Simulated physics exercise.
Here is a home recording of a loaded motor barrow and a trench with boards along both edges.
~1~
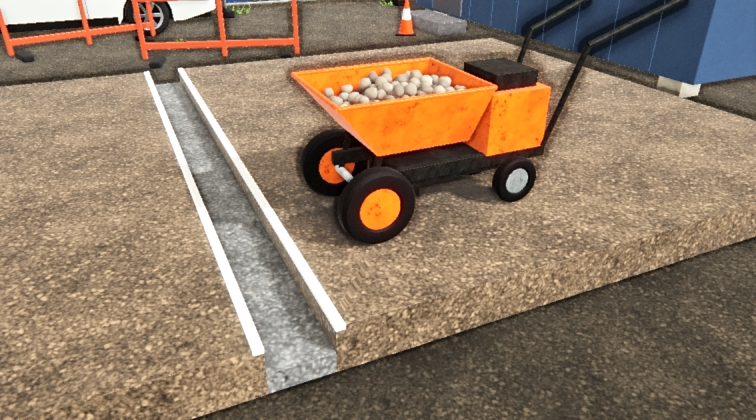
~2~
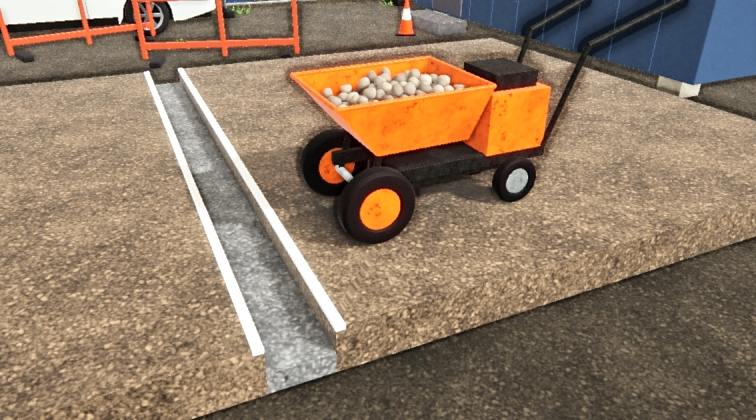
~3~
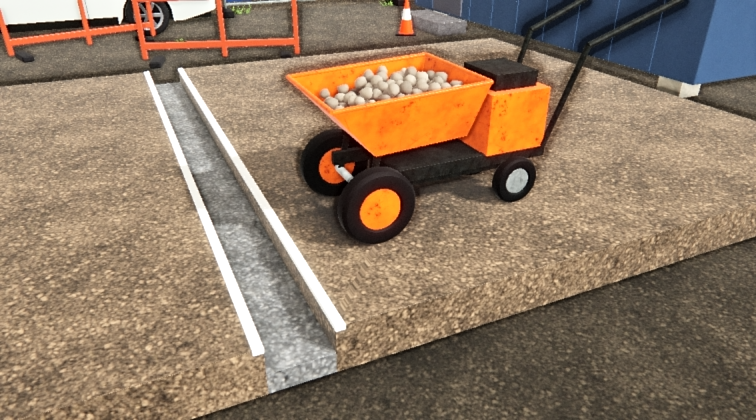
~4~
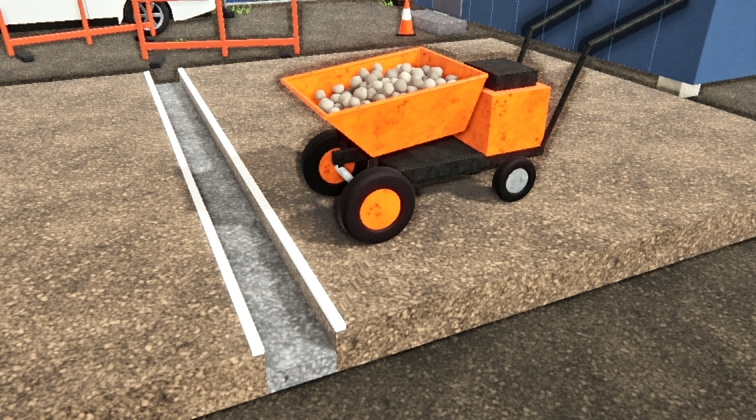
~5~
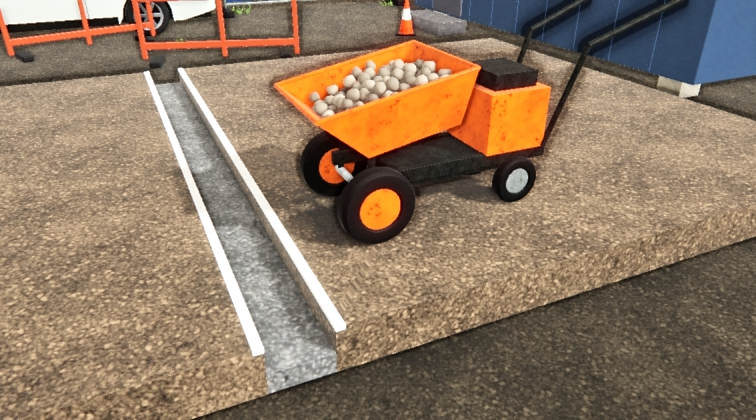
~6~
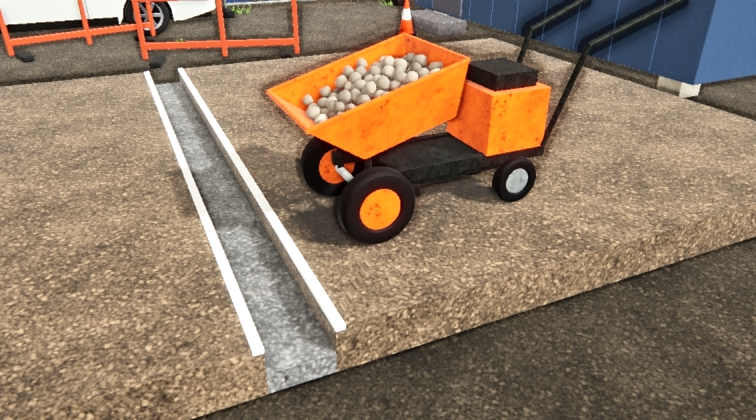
On a raised slab of rough brown ground beside dark paving, seen from slightly above by a still camera, a narrow grey trench edged with white boards runs away at left. To its right stands an orange motor barrow with black tyres, its skip loaded with pale pebbles, before orange barriers, a cone and a blue wall. The skip slowly tilts forward to the left while the wheels stay put.
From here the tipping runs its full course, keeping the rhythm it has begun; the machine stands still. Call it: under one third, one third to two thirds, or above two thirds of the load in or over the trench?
One third to two thirds, I'd call it.
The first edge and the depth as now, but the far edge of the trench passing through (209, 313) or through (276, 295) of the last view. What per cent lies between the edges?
Estimated share: Try 1 approx. 80 in a hundred, try 2 approx. 0 in a hundred.
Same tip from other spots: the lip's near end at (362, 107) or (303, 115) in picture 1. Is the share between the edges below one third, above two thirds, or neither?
For the first position, over two thirds; for the second, less than a third.
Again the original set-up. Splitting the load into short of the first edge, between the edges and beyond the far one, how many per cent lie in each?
Shares in per cent - short: 0, between: 55, beyond: 45.
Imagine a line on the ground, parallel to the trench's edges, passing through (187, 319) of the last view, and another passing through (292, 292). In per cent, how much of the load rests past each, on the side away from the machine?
Estimate: 30 % and 90 %, respectively.
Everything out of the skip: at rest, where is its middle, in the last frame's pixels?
About (224, 236).
Soon after the last picture, skip tipped steeply; all in the skip.
A little later, skip tipped right over; about two thirds in the skip; about a quarter in or heaped over the trench; about a quarter beyond it; a stray few falling.
Later still, skip tipped right over; a small part in the skip; about half in or heaped over the trench; about half beyond it.
By the end, skip tipped right over; a stray few in the skip; about half in or heaped over the trench; about half beyond it.
